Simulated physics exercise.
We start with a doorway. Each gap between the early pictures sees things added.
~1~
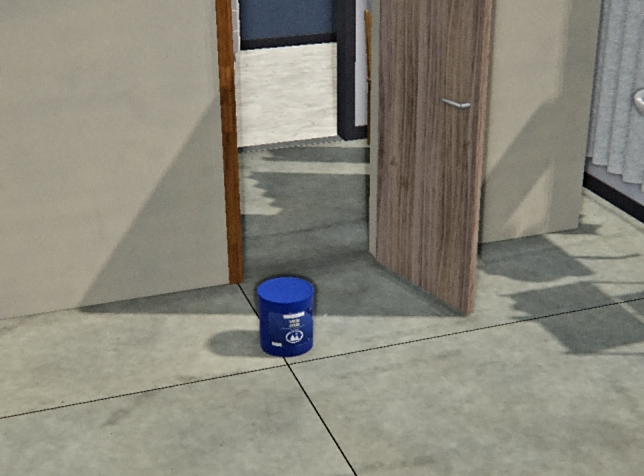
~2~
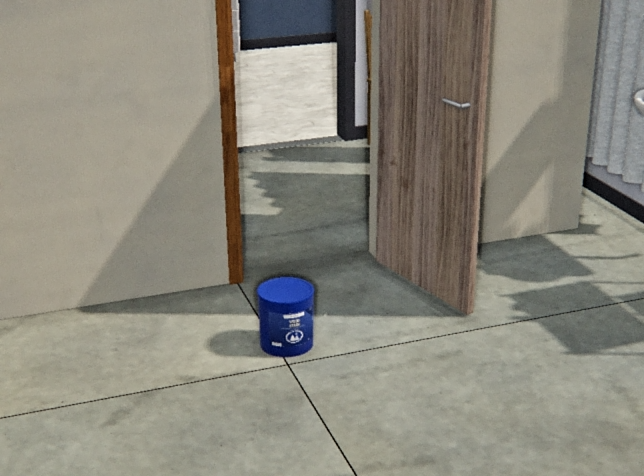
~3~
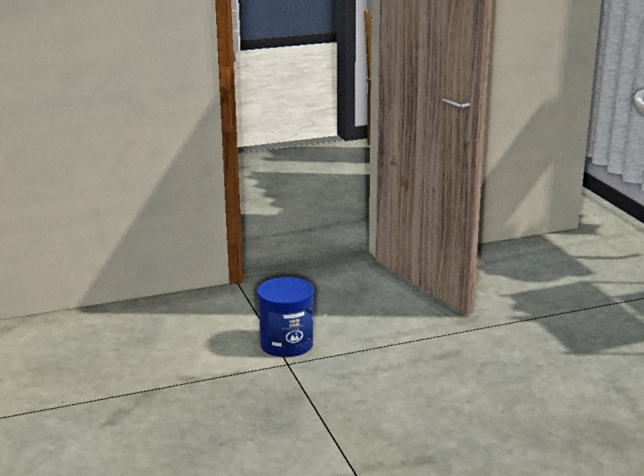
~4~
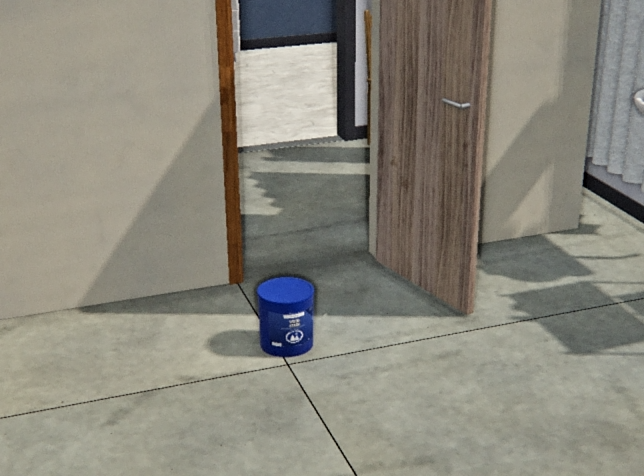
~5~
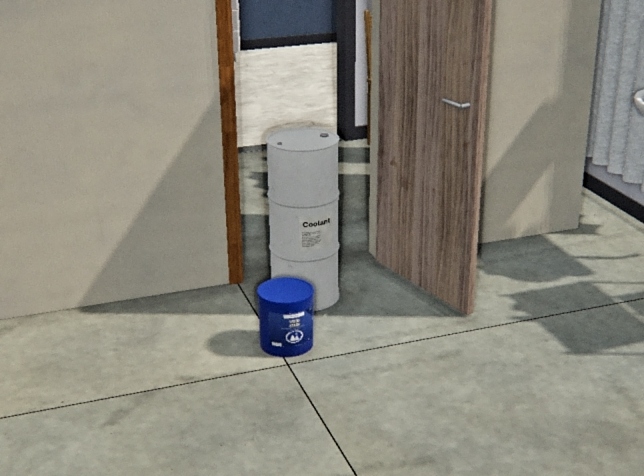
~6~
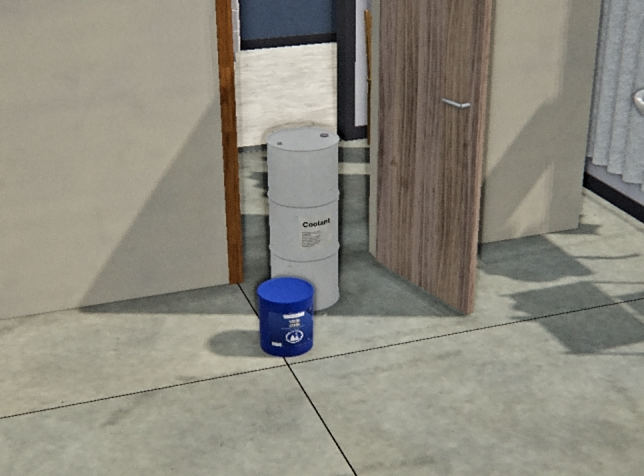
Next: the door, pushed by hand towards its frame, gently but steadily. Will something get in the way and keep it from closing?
The attempt is thwarted.
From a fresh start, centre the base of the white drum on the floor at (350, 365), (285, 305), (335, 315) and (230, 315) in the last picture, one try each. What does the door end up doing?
1: Swings home; 2: Stays ajar; 3: Stays ajar; 4: Swings home.
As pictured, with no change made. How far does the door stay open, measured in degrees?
About 45°.
Then, 0.70 s later than the last frame, door at 90°.
Then, 1.10 s later than the last frame, door at 73°.
Then, 1.50 s later than the last frame, door at 53°.
When it is over, door at 45°; both as before. End places, in pixels of the last picture, white drum near (302, 219).
